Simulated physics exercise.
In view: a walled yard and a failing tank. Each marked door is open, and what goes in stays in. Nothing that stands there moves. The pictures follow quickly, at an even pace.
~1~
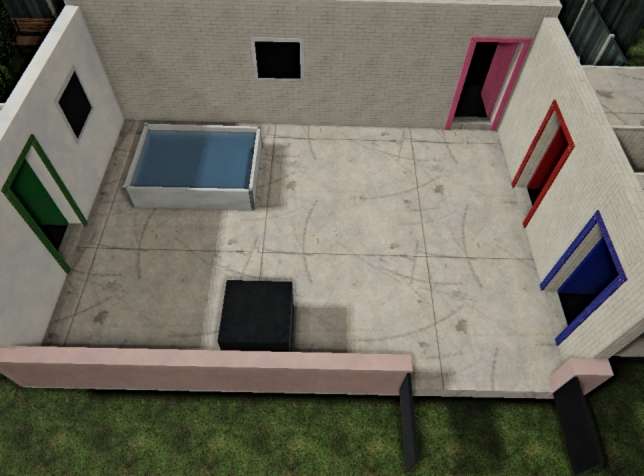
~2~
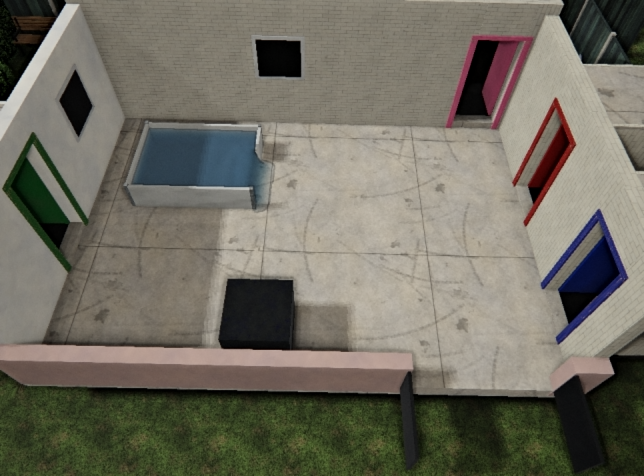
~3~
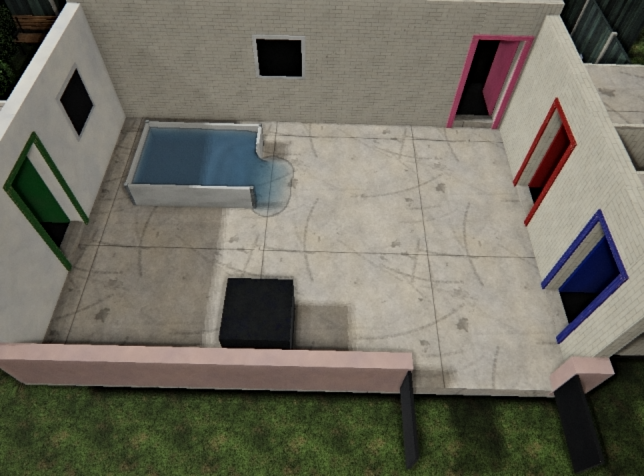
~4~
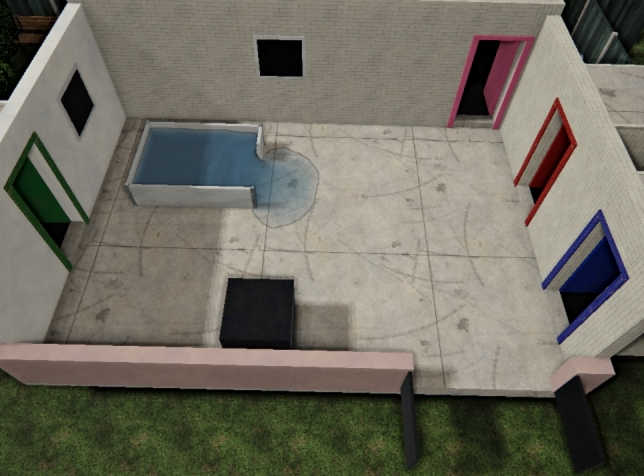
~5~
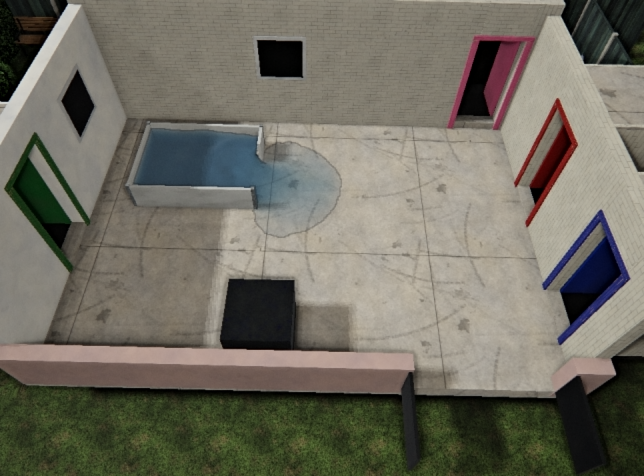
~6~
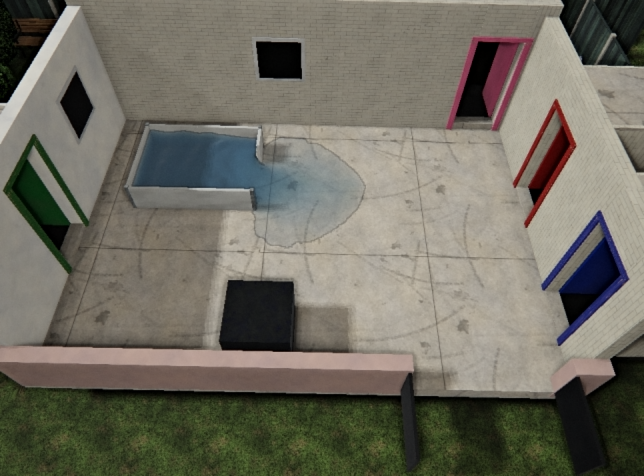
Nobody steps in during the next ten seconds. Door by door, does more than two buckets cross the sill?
One by one: The green door holds within the limit; the blue door floods; the red door floods; the pink door holds within the limit.
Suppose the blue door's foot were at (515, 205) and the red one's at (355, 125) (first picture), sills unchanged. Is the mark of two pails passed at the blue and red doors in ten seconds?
Then: Blue passes that mark, red keeps below it.
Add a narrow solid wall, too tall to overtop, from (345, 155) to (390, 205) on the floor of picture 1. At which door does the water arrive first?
I say the blue one.
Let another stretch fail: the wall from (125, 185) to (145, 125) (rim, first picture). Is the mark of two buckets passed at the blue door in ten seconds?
My reading: Blue lets less in.
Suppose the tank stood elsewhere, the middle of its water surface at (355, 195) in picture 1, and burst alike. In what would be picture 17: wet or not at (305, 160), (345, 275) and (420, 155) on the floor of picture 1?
In that order: Clear, no water, no water.
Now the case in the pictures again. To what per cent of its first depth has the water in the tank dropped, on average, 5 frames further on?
Near 68 in a hundred.
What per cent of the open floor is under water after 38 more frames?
Some 55 per cent.
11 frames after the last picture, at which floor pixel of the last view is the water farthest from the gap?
Near (524, 229).
A moment on, water covers 20 % of the floor; the green door not reached, the blue door not reached, the red door not reached, the pink door not reached.
Next, water covers 40 % of the floor; the green door not reached, the blue door not reached, the red door wet at the sill, nothing in, the pink door not reached.
Then, water covers 60 % of the floor; the green door not reached, the blue door under two buckets in, the red door over two buckets in, the pink door wet at the sill, nothing in.
Later, water covers 55 % of the floor; the green door not reached, the blue door over two buckets in, the red door over two buckets in, the pink door wet at the sill, nothing in.
In the end, water covers 55 % of the floor; the green door not reached, the blue door over two buckets in, the red door over two buckets in, the pink door wet at the sill, nothing in.
